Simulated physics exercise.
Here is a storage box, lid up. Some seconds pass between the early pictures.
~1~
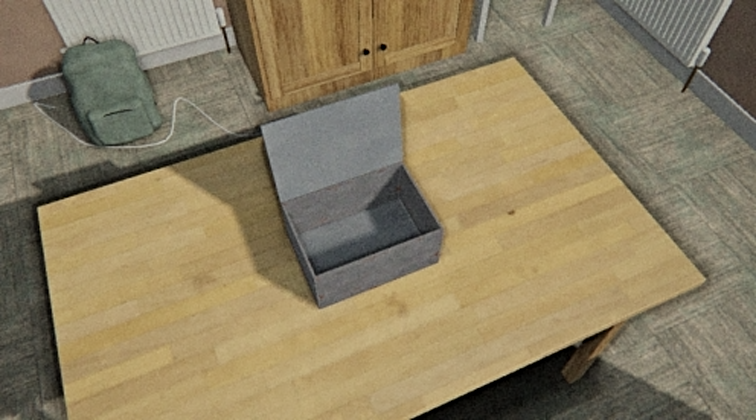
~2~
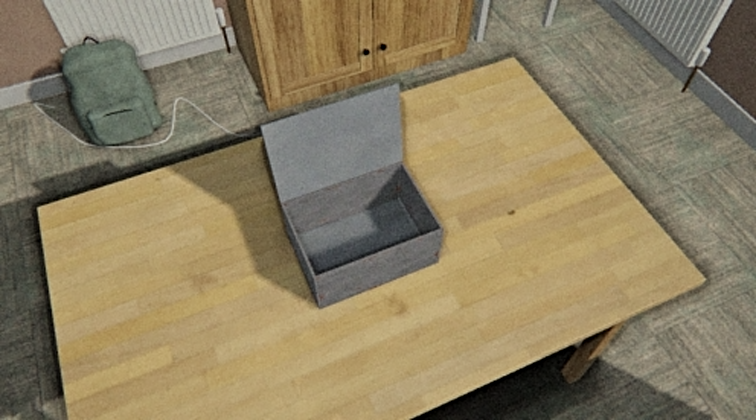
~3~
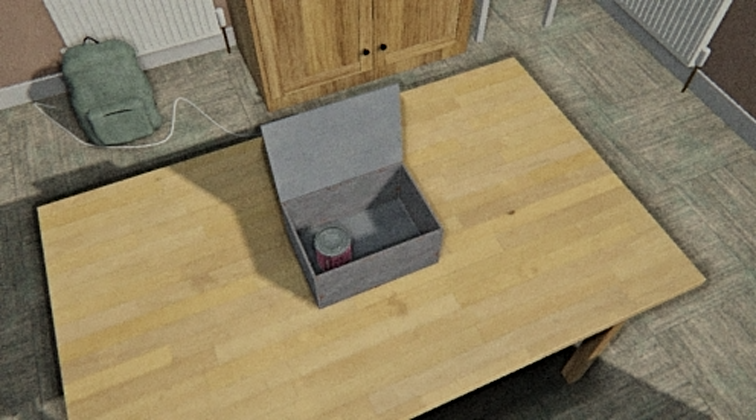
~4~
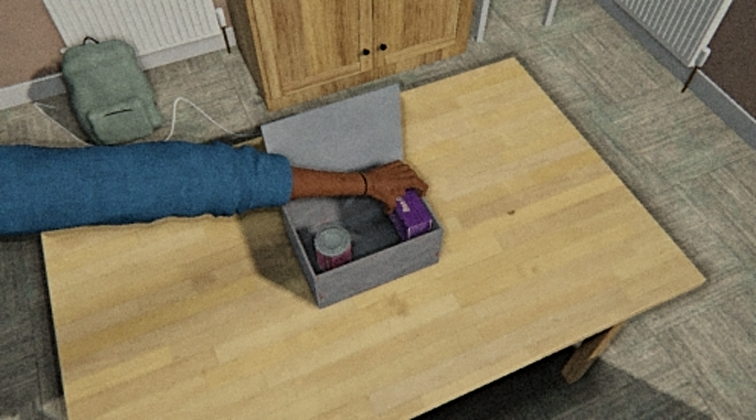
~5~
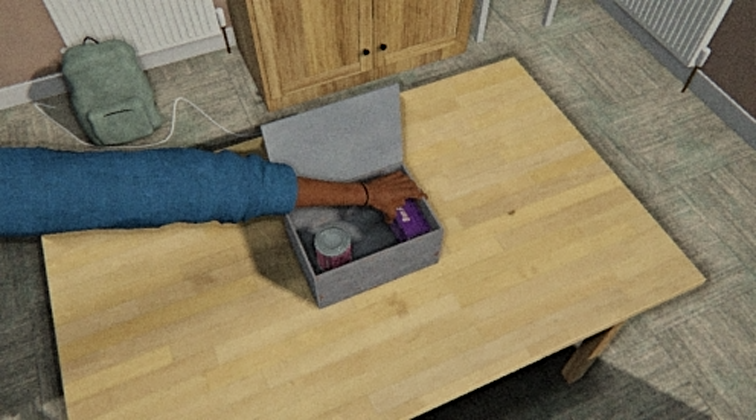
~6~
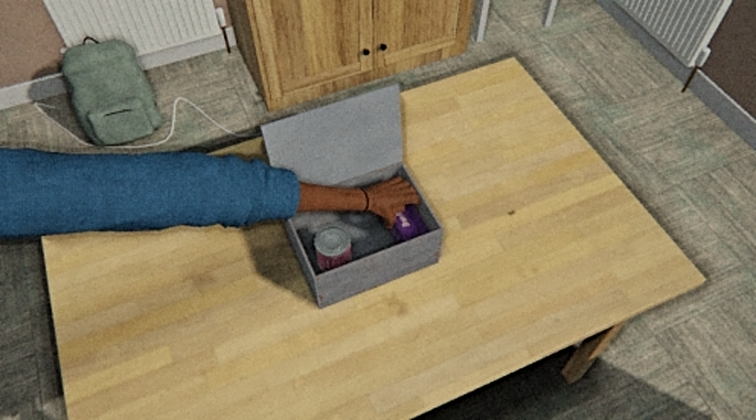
The clip opens on an empty, open grey storage box on a wooden table, and then a pink tin is seen inside it. A blue-sleeved arm reaches in from the left with a purple carton, lowering it into the right side of the box, the hand still holding it at the end.
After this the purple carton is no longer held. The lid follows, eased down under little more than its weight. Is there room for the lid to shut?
Here the lid sits on the rim.
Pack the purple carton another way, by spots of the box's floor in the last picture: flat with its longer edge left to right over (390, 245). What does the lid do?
Then it shuts flat.
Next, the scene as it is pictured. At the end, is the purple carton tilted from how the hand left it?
The purple carton keeps its pose.
Then, 1.30 s on from there, lid 85° above the rim.
Then, 1.70 s on from there, lid 49° above the rim.
Then, 1.90 s on from there, lid 16° above the rim.
In the end, lid shut; both unmoved. At the end, from the last picture's camera, purple carton near (403, 222).
